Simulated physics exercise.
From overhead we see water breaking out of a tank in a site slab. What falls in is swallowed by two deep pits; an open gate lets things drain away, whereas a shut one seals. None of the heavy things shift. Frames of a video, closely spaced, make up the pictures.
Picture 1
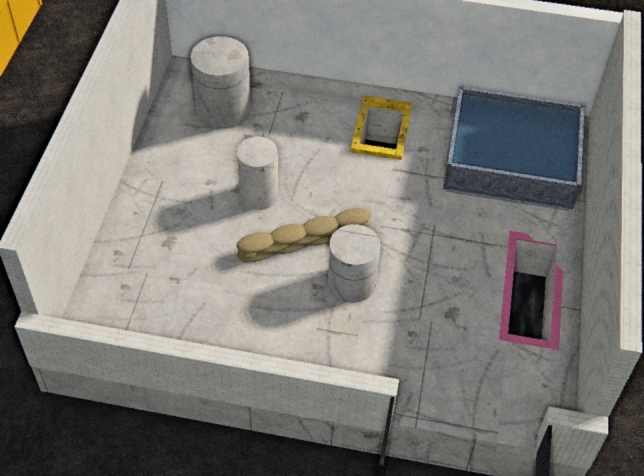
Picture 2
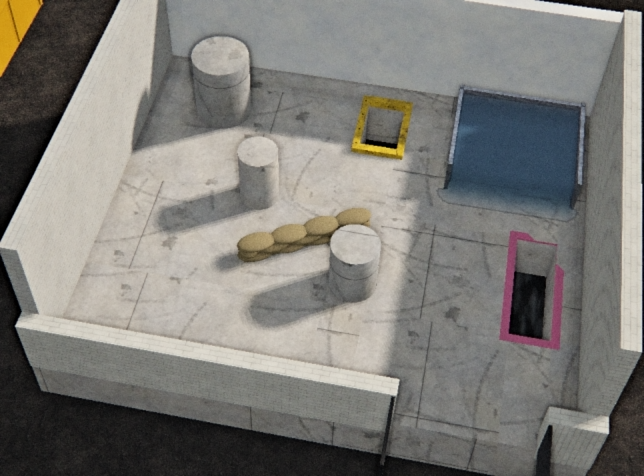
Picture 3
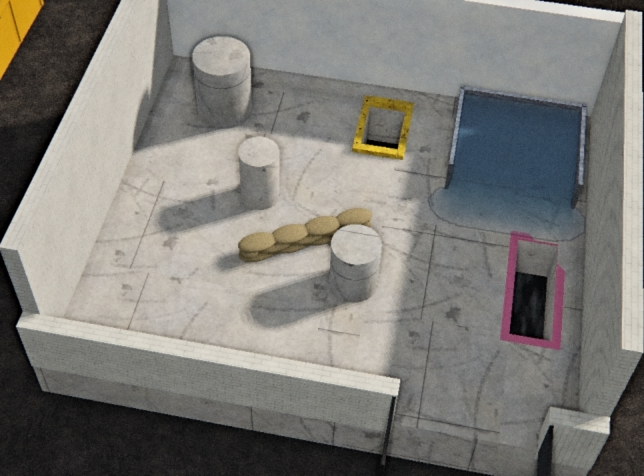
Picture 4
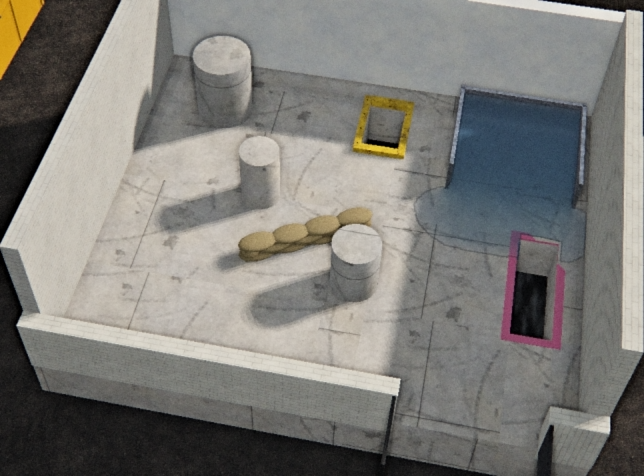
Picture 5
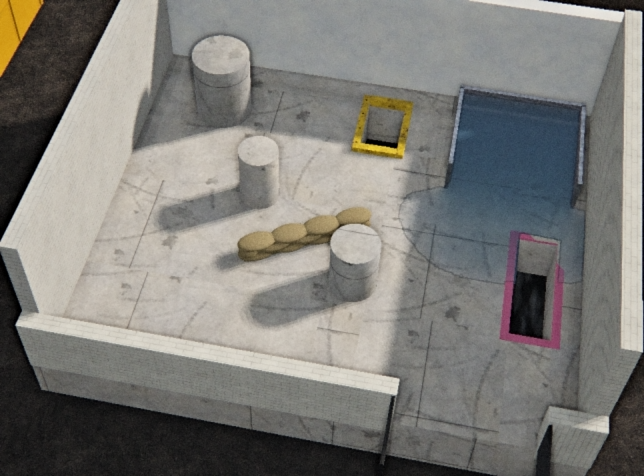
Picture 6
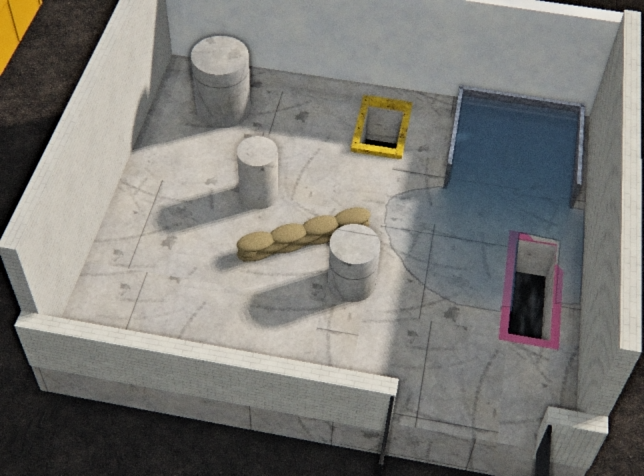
On a walled concrete slab, blue water pours from the open front of a tank and spreads around a pink-edged pit.
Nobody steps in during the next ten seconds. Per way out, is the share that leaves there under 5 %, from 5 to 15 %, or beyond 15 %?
The gate is busy - draining past fifteen per cent, the yellow pit is nearly idle - draining beneath five per cent, the pink pit is busy - draining past fifteen per cent.
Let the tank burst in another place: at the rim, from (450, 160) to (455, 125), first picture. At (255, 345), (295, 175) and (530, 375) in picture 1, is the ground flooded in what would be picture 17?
The first would be still unwetted, the second drenched and the third still unwetted.
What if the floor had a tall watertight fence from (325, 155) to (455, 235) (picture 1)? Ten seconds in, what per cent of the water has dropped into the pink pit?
The pink pit gets 50 per cent.
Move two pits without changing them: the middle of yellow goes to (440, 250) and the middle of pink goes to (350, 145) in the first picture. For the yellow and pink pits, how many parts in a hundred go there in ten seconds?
Estimated shares - yellow: 10 %; pink: 4 %.
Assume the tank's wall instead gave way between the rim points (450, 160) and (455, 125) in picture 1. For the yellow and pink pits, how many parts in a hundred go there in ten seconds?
Near enough: Yellow 12 percent, pink 0 percent.
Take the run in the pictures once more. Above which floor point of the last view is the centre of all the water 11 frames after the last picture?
Roughly (482, 227).
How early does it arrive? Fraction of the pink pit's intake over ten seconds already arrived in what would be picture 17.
By my reckoning, 55 percent.
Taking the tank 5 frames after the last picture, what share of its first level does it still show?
My figure is about 48 in a hundred.
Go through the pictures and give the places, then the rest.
The first frame shows still water in the tank at (517, 138).
In the second frame, water pours out at (510, 188) and has run to (443, 194).
In the third frame, the front is at (435, 205), out from the gap at (511, 190).
In the fourth frame, the front is at (431, 228), out from the gap at (511, 190).
In the fifth frame, the front is at (437, 261), out from the gap at (510, 191).
In the sixth frame, the front is at (444, 292), out from the gap at (509, 191).
A moment on, water covers 25 % of the floor; the gate 0 %, the yellow pit 0 %, the pink pit 12 %.
Next, water covers 30 % of the floor; the gate 4 %, the yellow pit 0 %, the pink pit 23 %.
Then, water covers 40 % of the floor; the gate 12 %, the yellow pit 0 %, the pink pit 32 %.
Later, water covers 45 % of the floor; the gate 20 %, the yellow pit 0 %, the pink pit 39 %.
In the end, water covers 45 % of the floor; the gate 25 %, the yellow pit 0 %, the pink pit 42 %.
